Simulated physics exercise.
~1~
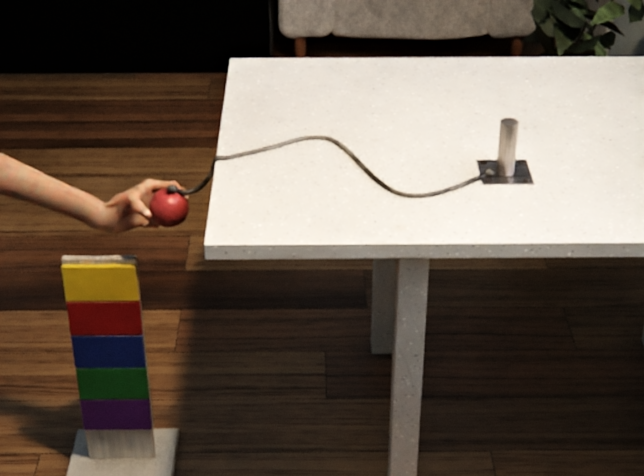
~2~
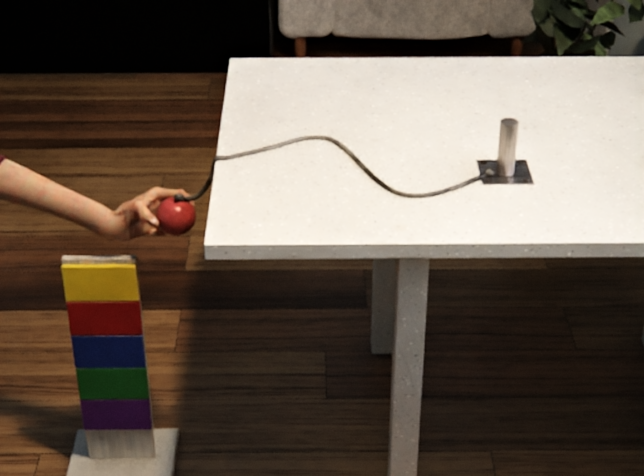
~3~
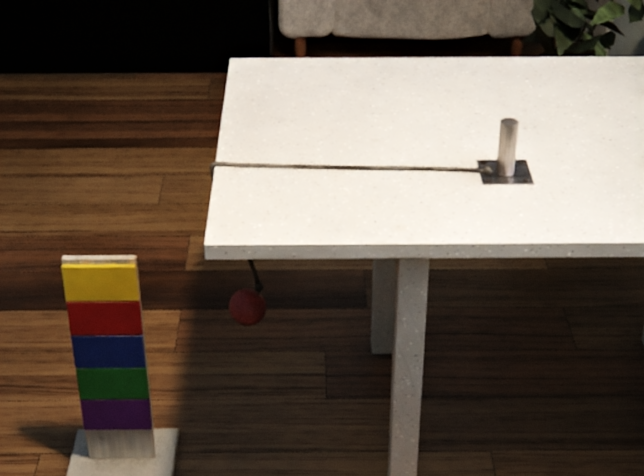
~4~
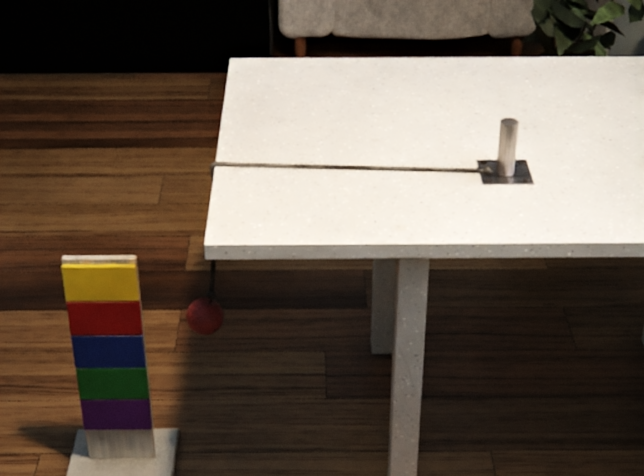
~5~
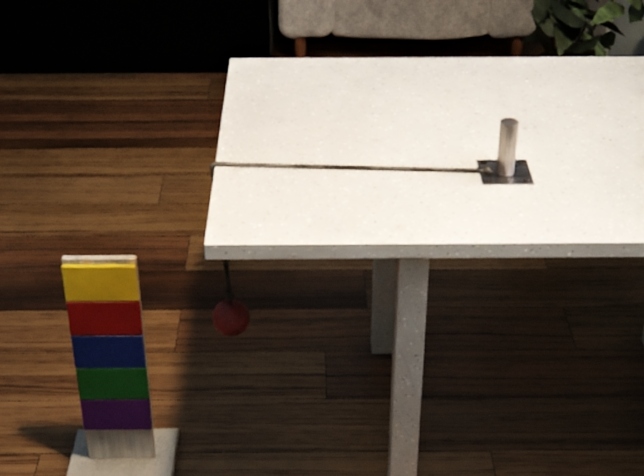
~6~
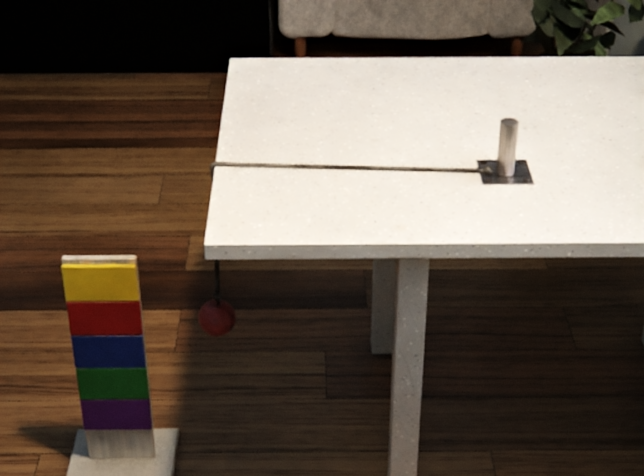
A red apple-like ball on a dark cord is held by a hand at the left edge of a white table, seen from slightly above in a room with a wooden floor. The cord curves loosely across the tabletop to a short post on a bolted plate, while an upright marker below at left carries yellow, red, blue, green and purple bands. The hand shifts the ball slightly right, then lets go and withdraws. The ball drops, pulling the cord straight, and swings beneath the table edge. It sways left, right and slightly left again, ending hanging level with the red band.
